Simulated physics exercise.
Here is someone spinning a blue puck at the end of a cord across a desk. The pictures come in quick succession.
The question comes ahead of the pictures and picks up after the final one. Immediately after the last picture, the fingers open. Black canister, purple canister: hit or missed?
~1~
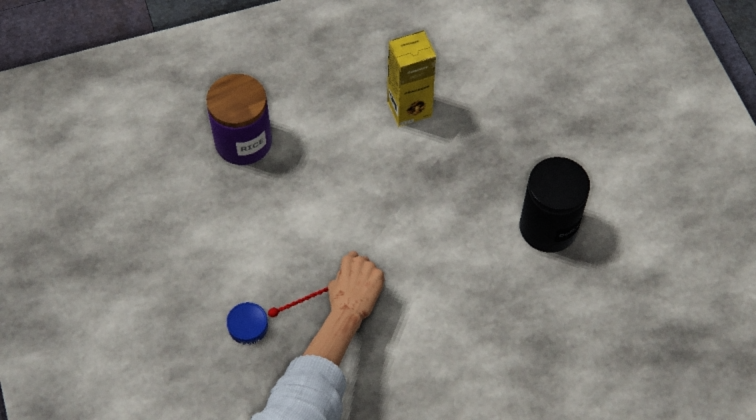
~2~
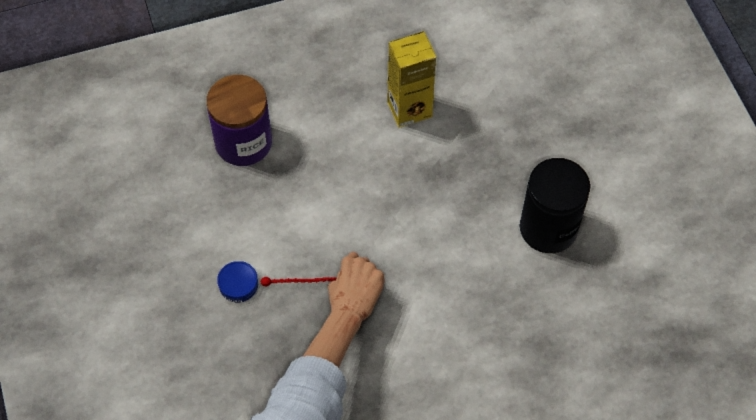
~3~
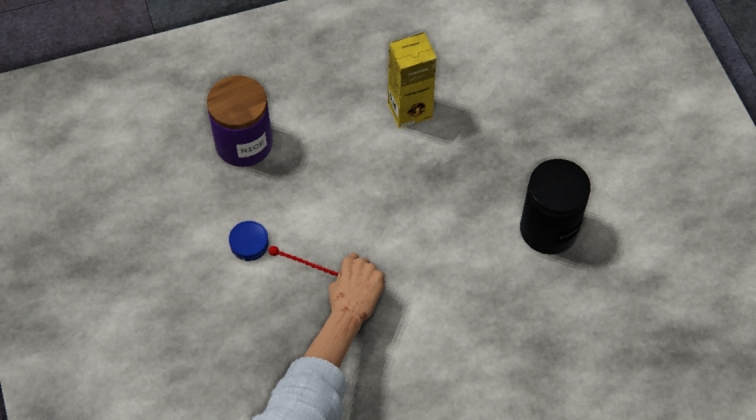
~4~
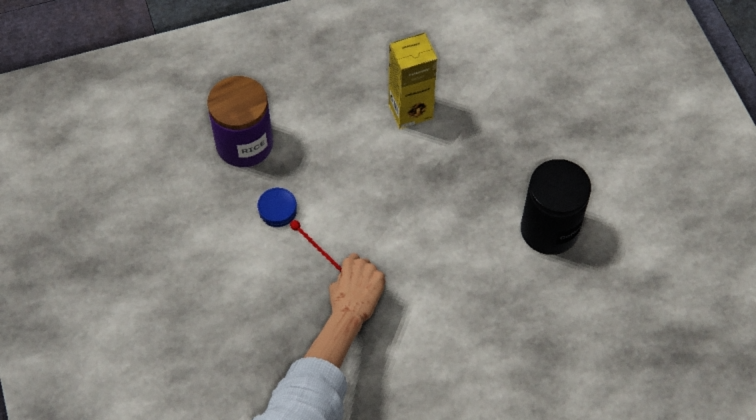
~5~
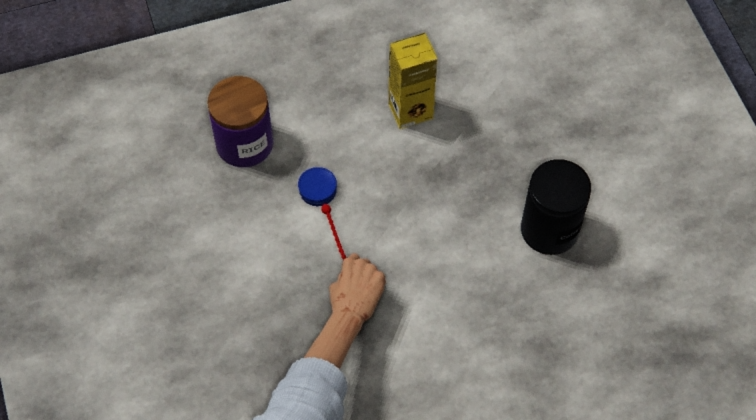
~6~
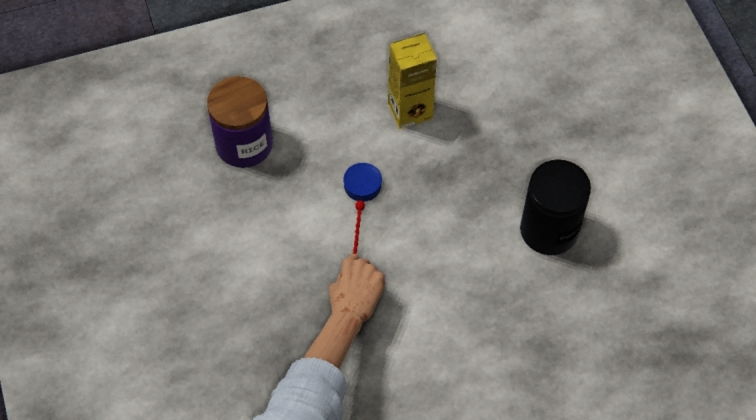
The black canister will receive an impact; the purple canister will receive no impact.
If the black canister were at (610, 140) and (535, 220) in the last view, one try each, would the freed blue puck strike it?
Well, in the first position it gets away, while in the second position it gets smacked.
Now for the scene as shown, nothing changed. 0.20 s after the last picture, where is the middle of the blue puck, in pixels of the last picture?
At that moment it is at (507, 214).
Then, 0.08 s later than the last view, puck near (450, 201).
Then, 0.20 s later than the last view, puck near (507, 214); black canister pushed aside.
Finally, puck near (507, 214); black canister pushed aside. The black canister gets hit and the purple canister escapes it.
